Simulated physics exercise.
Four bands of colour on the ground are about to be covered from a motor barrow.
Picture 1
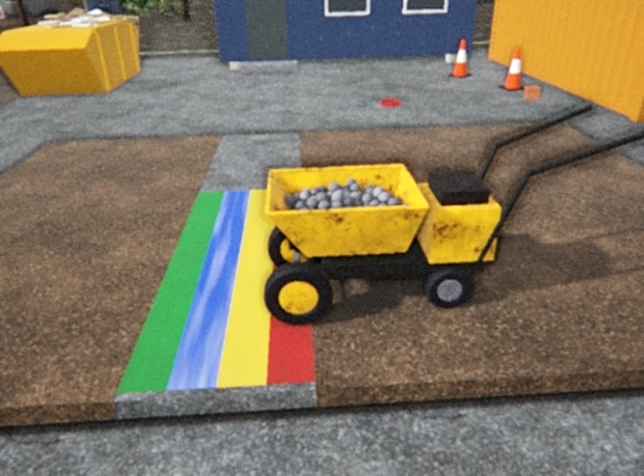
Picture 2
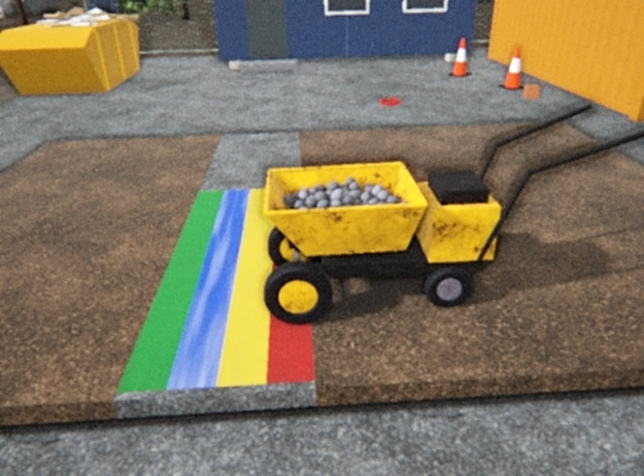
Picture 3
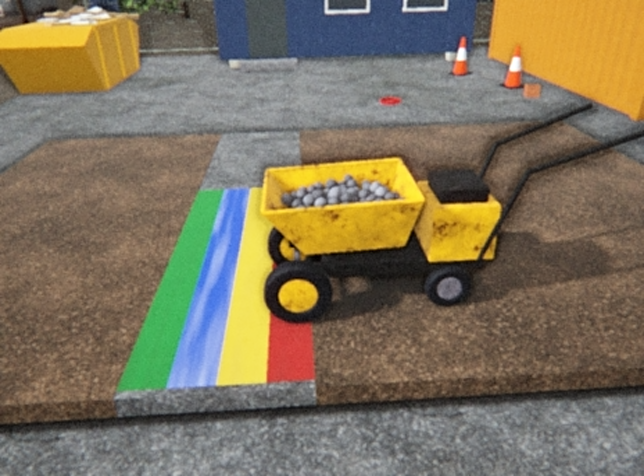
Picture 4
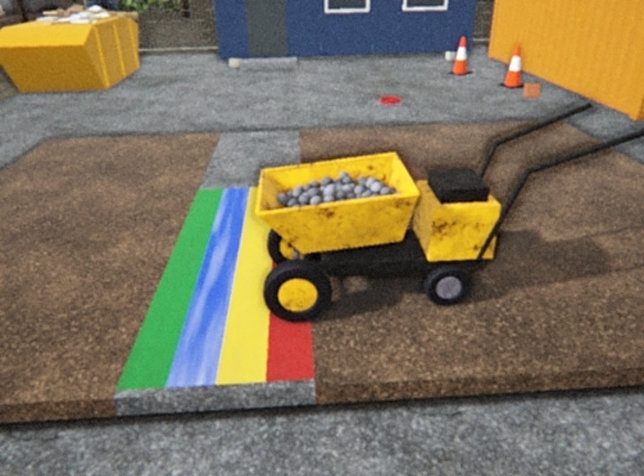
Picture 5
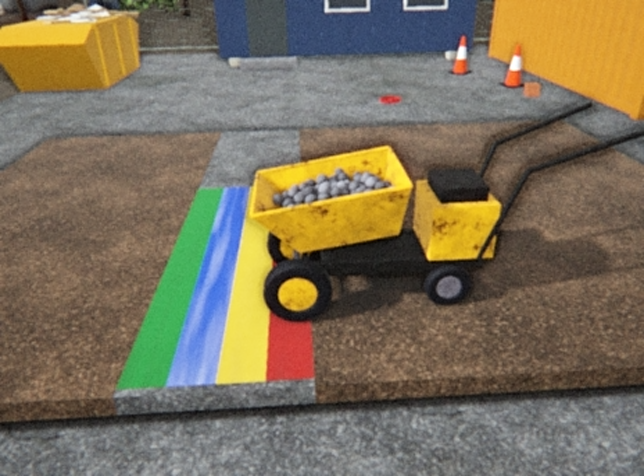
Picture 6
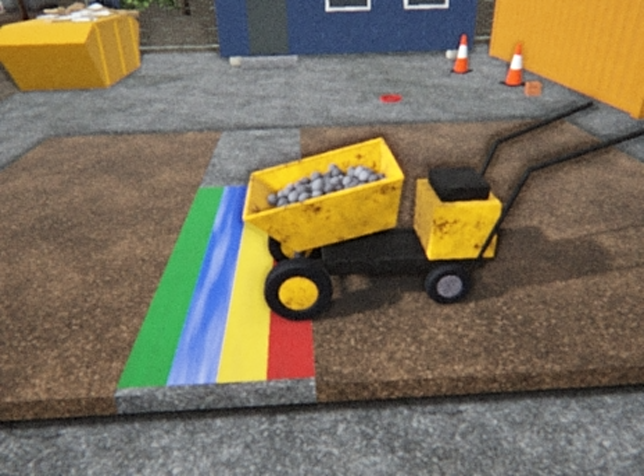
The footage shows a yellow motor barrow loaded with round grey cobbles standing beside green, blue, yellow and red strips on the ground; its skip starts level, then gradually tilts a little to the left while the wheels stay still.
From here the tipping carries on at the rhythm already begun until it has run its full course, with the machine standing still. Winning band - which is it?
Winning band: The green one.
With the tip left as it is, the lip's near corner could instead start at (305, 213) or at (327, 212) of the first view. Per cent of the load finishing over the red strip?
You'd get around 0 in a hundred, then 0 in a hundred.
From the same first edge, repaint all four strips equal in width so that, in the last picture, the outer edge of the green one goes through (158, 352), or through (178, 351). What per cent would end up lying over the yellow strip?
In turn, 0 and 0 in a hundred.
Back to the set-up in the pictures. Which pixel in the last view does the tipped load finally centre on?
The centre comes to rest near (168, 294).
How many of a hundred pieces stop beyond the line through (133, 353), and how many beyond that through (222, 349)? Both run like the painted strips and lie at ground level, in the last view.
Close to 40 and 100 per cent respectively.
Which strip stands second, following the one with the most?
Blue.
Soon, skip tipped steeply; all in the skip.
A while on, skip tipped right over; most in the skip; a small part over the blue strip; a small part over the green strip; a stray few falling.
Towards the end, skip tipped right over; about a quarter in the skip; about a quarter over the blue strip; about a third over the green strip; about a third off the paint.
Finally, skip tipped right over; a stray few in the skip; none over the red strip; a stray few over the yellow strip; about a quarter over the blue strip; about half over the green strip; about a third off the paint.
